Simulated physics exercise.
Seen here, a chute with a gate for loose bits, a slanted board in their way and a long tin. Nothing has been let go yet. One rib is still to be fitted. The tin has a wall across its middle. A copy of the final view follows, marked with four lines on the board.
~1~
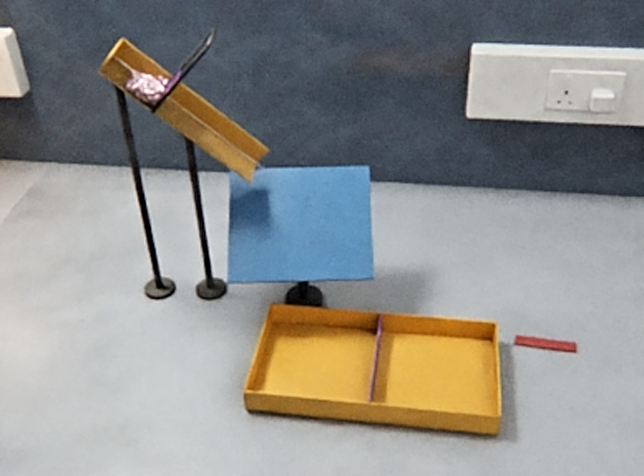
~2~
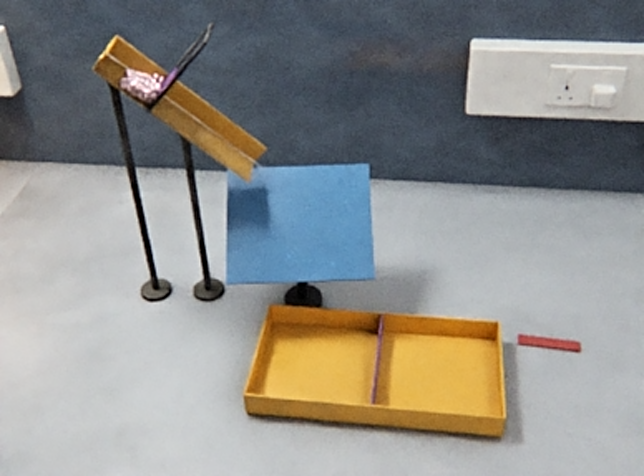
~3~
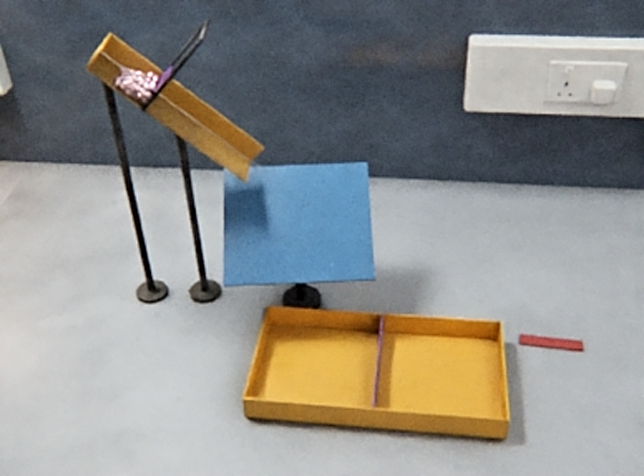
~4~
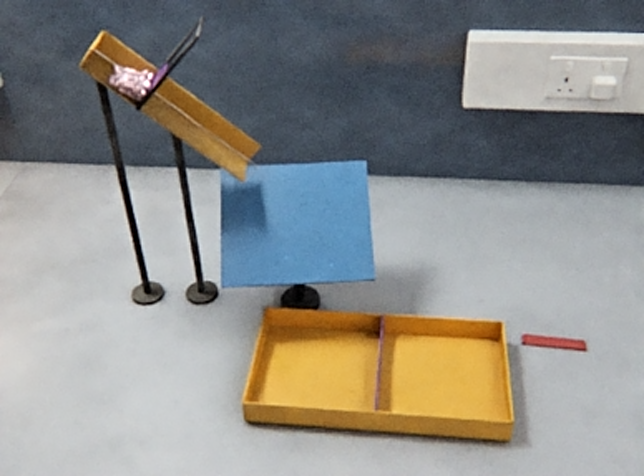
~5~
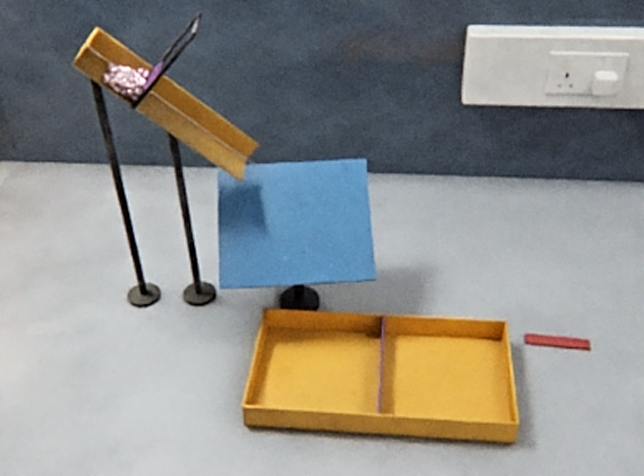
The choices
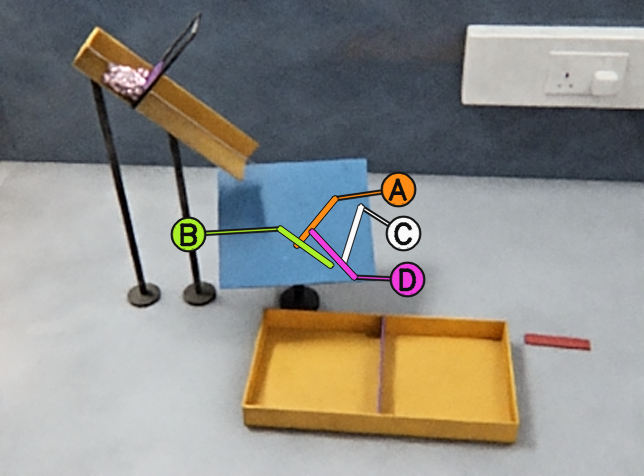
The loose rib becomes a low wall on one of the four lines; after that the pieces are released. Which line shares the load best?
Choose D.
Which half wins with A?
More lands on the left.
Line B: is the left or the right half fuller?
Right.
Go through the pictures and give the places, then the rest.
Load behind the gate at (152, 84), sugar pearls; lip of the chute at (253, 174), sloping fairly steeply, in the first picture.
Middle of the board at (299, 222), tilted fairly steeply; middle of its low edge at (300, 281); of its high edge at (298, 166), in the second picture.
Front corners of the tin at (243, 398) and (509, 420); front end of its middle wall at (373, 409); gate still shut at (165, 78), in the third picture.
Middle of the load at (136, 79); lip at (246, 172), in the fourth picture.
Middle of the load at (131, 77); lip at (243, 171), in the fifth picture.
On the marked copy, line A from (335, 198) to (296, 245); line B from (280, 228) to (330, 265); line C from (361, 206) to (343, 263); line D from (312, 231) to (354, 277).
Choosing A, of what is caught, most in the left half, a small part in the right.
Choosing B, of what is caught, a small part in the left half, nearly all in the right.
Choosing C, of what is caught, nearly all in the left half, a stray few in the right.
Choosing D, of what is caught, about half in the left half, about half in the right.
